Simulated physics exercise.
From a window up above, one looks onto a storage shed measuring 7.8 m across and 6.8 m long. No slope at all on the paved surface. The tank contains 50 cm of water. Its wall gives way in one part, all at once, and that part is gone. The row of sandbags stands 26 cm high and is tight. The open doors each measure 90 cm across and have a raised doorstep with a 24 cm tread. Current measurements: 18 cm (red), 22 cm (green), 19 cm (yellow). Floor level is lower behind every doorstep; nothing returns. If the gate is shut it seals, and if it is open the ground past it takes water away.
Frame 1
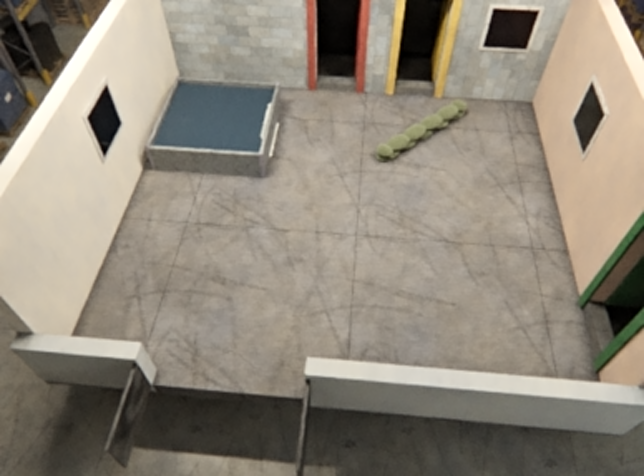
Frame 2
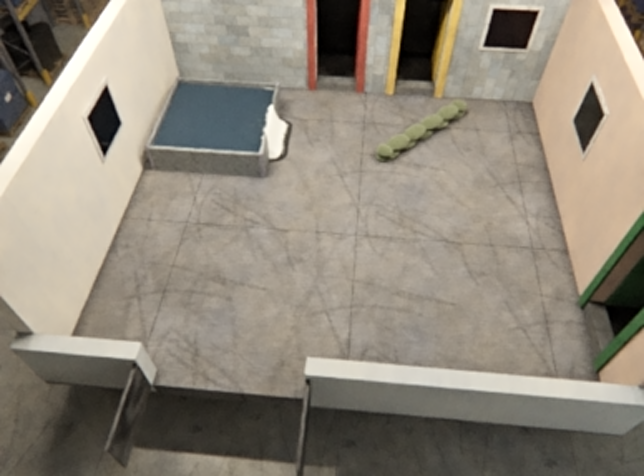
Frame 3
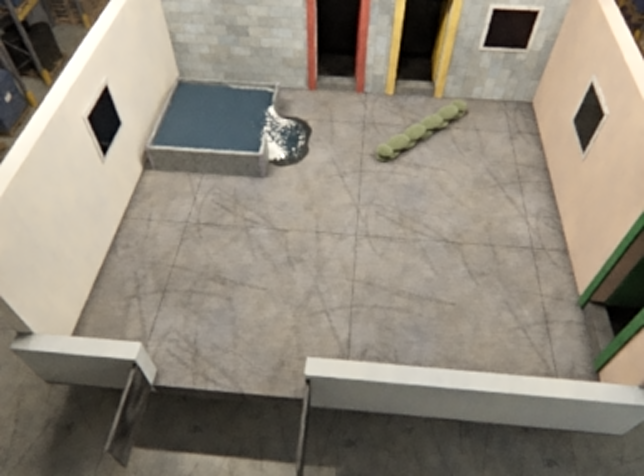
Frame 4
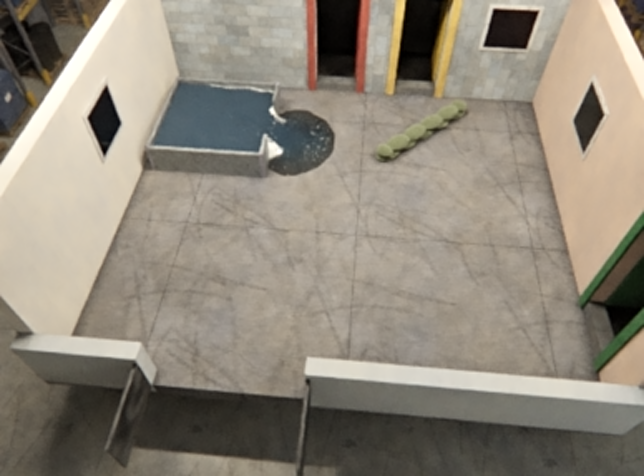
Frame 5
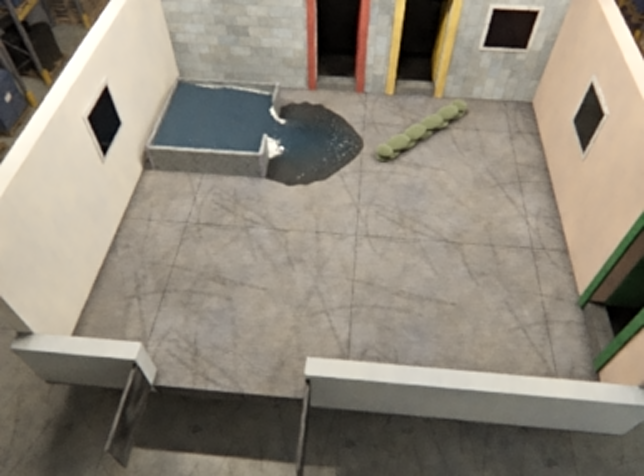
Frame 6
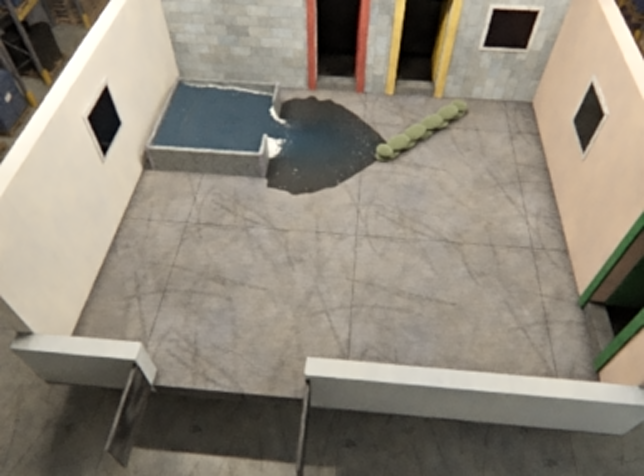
We see a blue-topped tank in the back left of a grey-floored, walled space; part of its right side gives way, and water pours out, spreading rightward across the floor in a widening dark pool to a row of green clumps.
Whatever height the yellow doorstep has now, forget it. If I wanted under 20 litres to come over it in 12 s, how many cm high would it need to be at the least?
It would need to be about 17 cm high.
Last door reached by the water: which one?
Door: Green.
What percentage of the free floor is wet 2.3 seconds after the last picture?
Wet share: Around 40 %.
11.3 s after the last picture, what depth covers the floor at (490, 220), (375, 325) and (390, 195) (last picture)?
5, 5 and 3 cm, respectively.
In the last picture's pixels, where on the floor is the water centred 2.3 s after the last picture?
I'd say around (307, 143).
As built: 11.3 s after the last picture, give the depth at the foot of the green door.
About 5.5 centimetres deep.
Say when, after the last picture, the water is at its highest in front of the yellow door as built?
The level tops out near 2.4 seconds.
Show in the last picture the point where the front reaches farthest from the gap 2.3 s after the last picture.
Near (573, 279).
Then, 0.7 s after the last picture water covers 15 % of the floor, deepest (27 cm) near (281, 140); it has not reached the yellow door.
Then, 2.3 s after the last picture water covers 40 % of the floor, deepest (24 cm) near (431, 99); 21 cm at the yellow door, 4 litres in over its 19 cm doorstep.
Then, 11.3 s after the last picture water covers 85 % of the floor, deepest (8 cm) near (178, 89); 7 cm at the yellow door, 10 litres in over its 19 cm doorstep.
At the yellow door as built, the water peaked near 21 cm, 2.3 s after the last picture.
With a doorstep of 15 cm, 31 litres would have come in within the 12 s; with 20.5 cm, 6 litres. So under 20 litres takes about 17 cm.
